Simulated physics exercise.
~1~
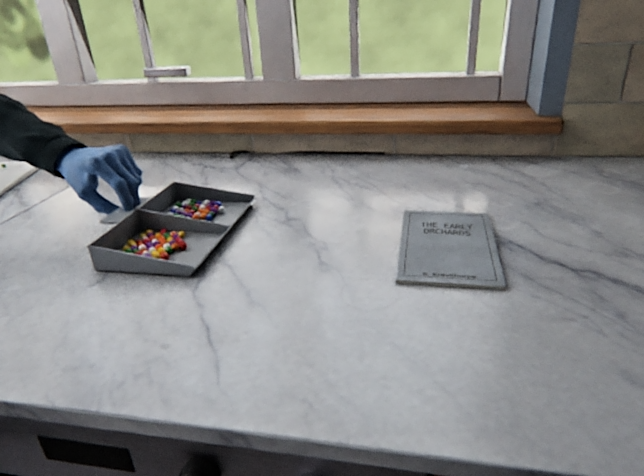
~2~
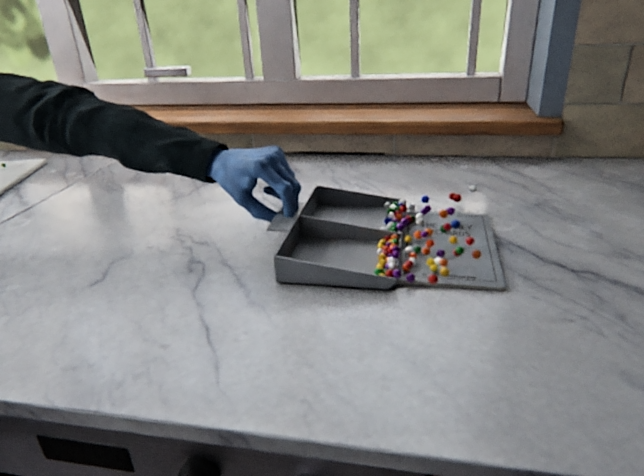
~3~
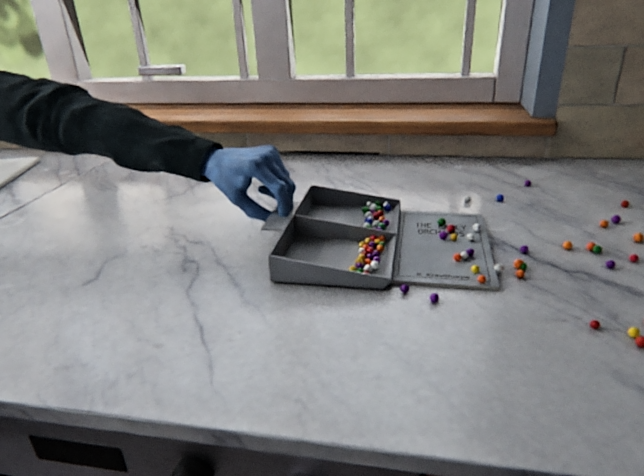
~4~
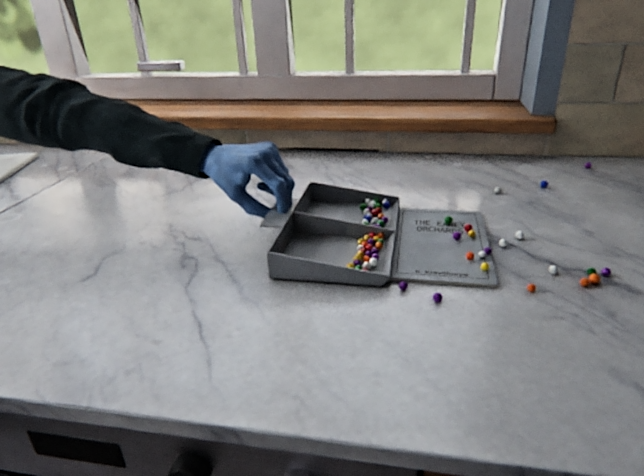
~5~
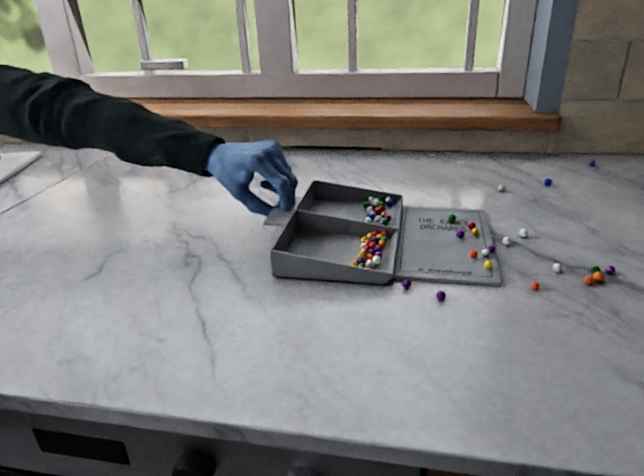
In this clip, a blue-gloved hand slides a shallow gray two-compartment tray of colorful beads rightward along a marble counter until it stops against a thin gray book. Beads from both compartments spill over the front rim, scattering across the book and counter, while others stay inside.
